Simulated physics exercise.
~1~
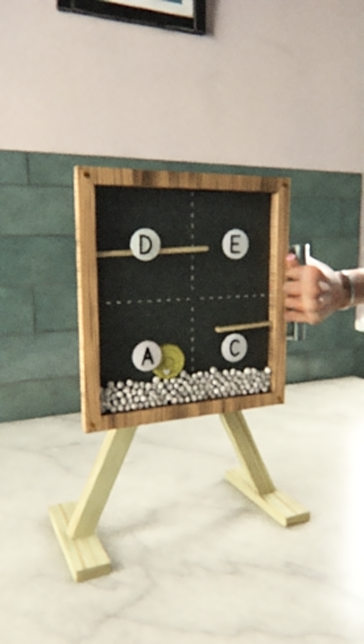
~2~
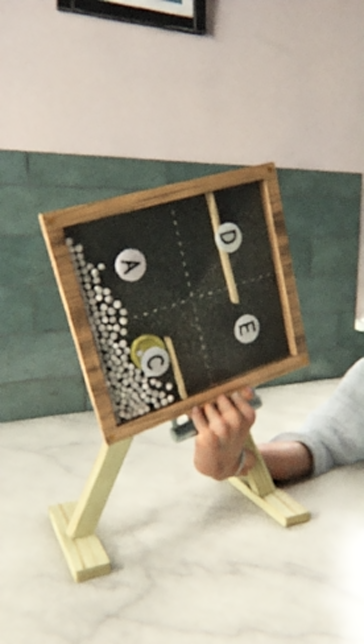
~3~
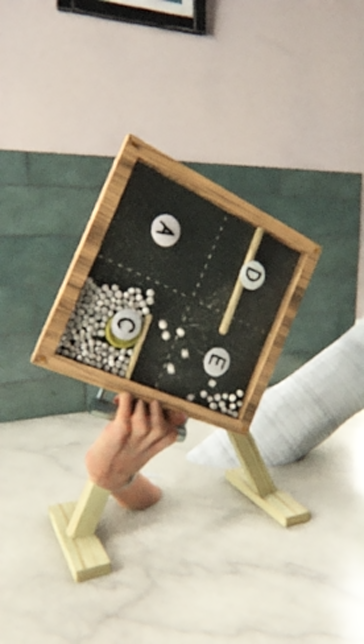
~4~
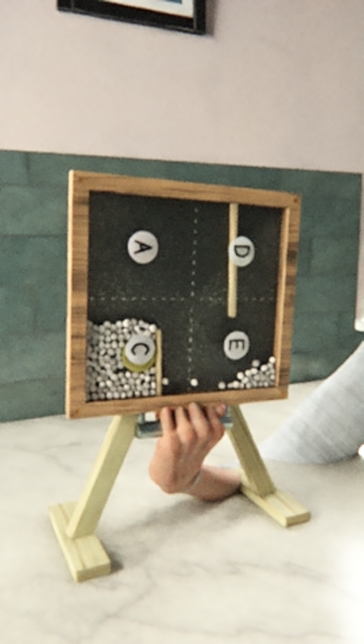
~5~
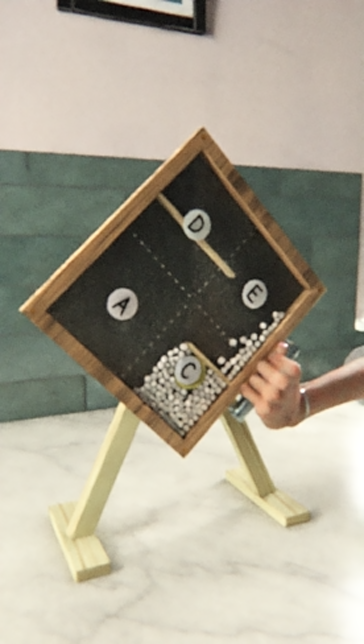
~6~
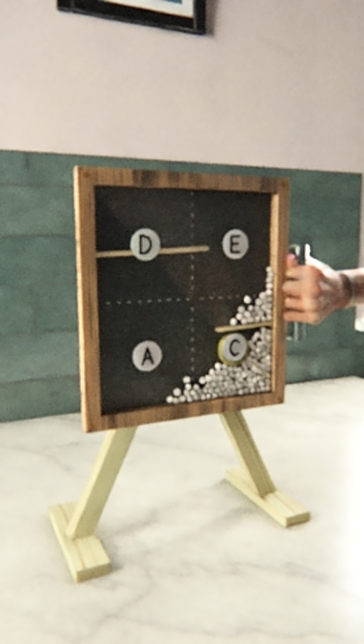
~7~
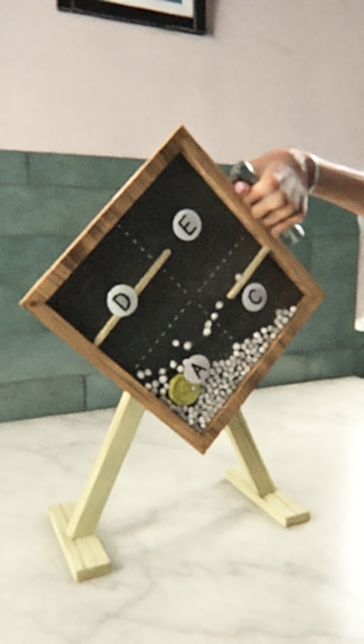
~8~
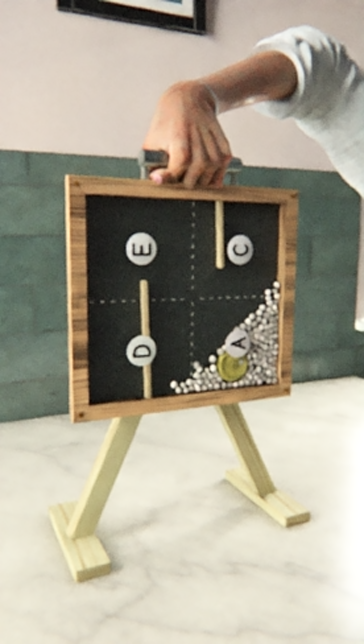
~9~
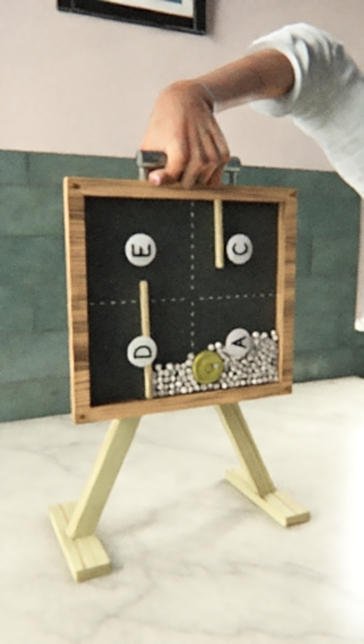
On a marble counter, a hand turned a wood-framed case of small white balls and a loose yellow disc clockwise past a quarter turn, then swung it back well past level, where the balls slid and settled along the bottom, mostly at right.
